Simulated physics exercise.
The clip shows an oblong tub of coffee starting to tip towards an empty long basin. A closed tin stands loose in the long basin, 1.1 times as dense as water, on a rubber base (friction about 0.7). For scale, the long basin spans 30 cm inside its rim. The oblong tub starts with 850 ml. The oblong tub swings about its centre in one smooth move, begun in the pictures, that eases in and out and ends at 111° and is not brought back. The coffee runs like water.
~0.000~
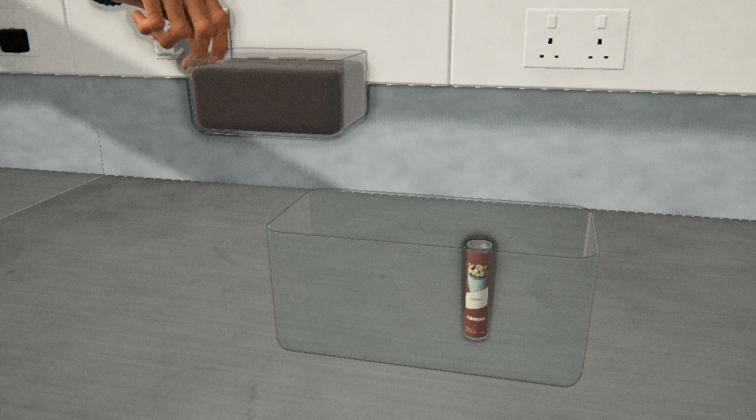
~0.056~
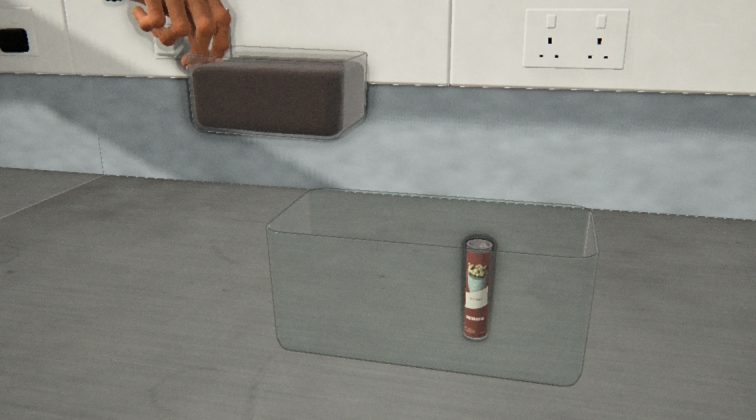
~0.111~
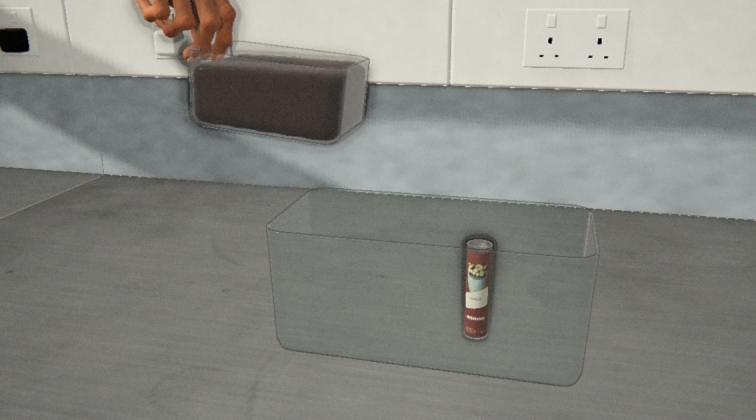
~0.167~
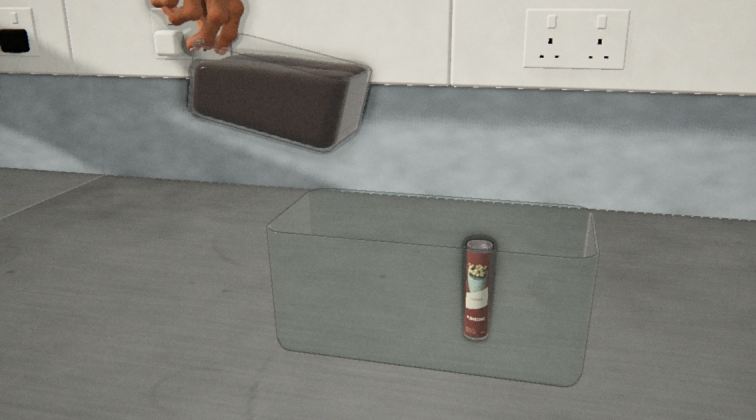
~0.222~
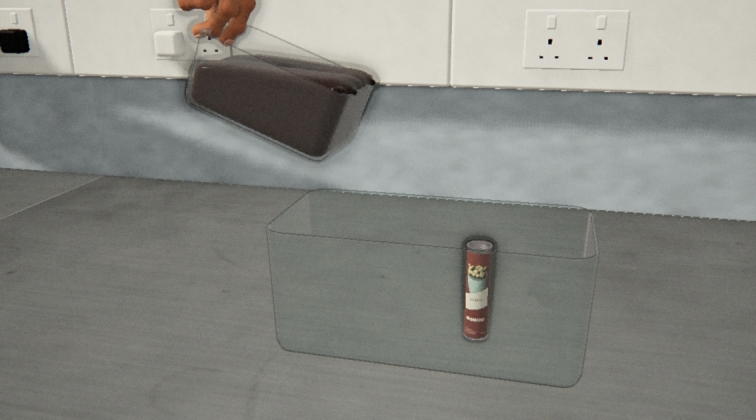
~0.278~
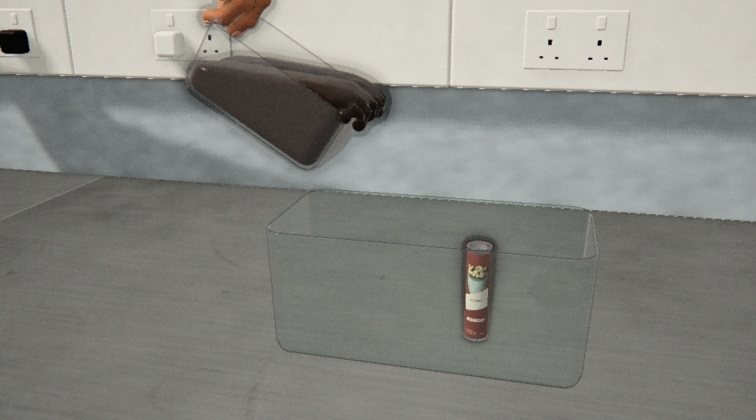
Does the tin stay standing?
The tin stays up.
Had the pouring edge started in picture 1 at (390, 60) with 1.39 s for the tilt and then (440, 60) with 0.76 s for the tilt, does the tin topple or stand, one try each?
First it falls; then it stays up.
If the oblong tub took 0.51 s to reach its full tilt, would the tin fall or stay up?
The tin falls.
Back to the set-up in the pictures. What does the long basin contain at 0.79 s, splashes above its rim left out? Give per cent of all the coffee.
Near 90 in a hundred.
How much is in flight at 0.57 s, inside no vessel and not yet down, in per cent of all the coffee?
Near 30 in a hundred.
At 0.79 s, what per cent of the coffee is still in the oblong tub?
Near 2 in a hundred.
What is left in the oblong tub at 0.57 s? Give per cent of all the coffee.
Near 14 in a hundred.
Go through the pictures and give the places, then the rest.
In the first picture, it leans 0°; its right rim is at (354, 58); the coffee meets the walls at (214, 64) and (355, 67); the long basin's rim runs from (289, 209) to (595, 233); the tin's top is at (480, 249).
In the second picture, it leans 1°; its right rim is at (355, 60); the coffee meets the walls at (215, 63) and (355, 68).
In the third picture, it leans 6°; its right rim is at (357, 66); the coffee meets the walls at (216, 61) and (356, 70).
In the fourth picture, it leans 13°; its right rim is at (360, 77); the coffee meets the walls at (217, 61) and (360, 73).
In the fifth picture, it leans 22°; its right rim is at (361, 91); the coffee meets the walls at (216, 63) and (361, 82); 3 per cent is over the edge.
In the sixth picture, it leans 33°; its right rim is at (360, 108); the coffee meets the walls at (217, 62) and (356, 94); 9 per cent is over the edge.
Then, 0.57 s in, the tilt is 95° and 14 per cent is still to pour; the tin stands where it began.
Then, 0.79 s in, the tilt is 111° and 2 per cent is still to pour; the tin stands where it began.
Then, 1.01 s in, the tilt is 111° and 0 per cent is still to pour; the tin stands where it began.
Then, 1.26 s in, the tilt is 111° and 0 per cent is still to pour; the tin stands where it began.
Finally, the tin stands where it began.
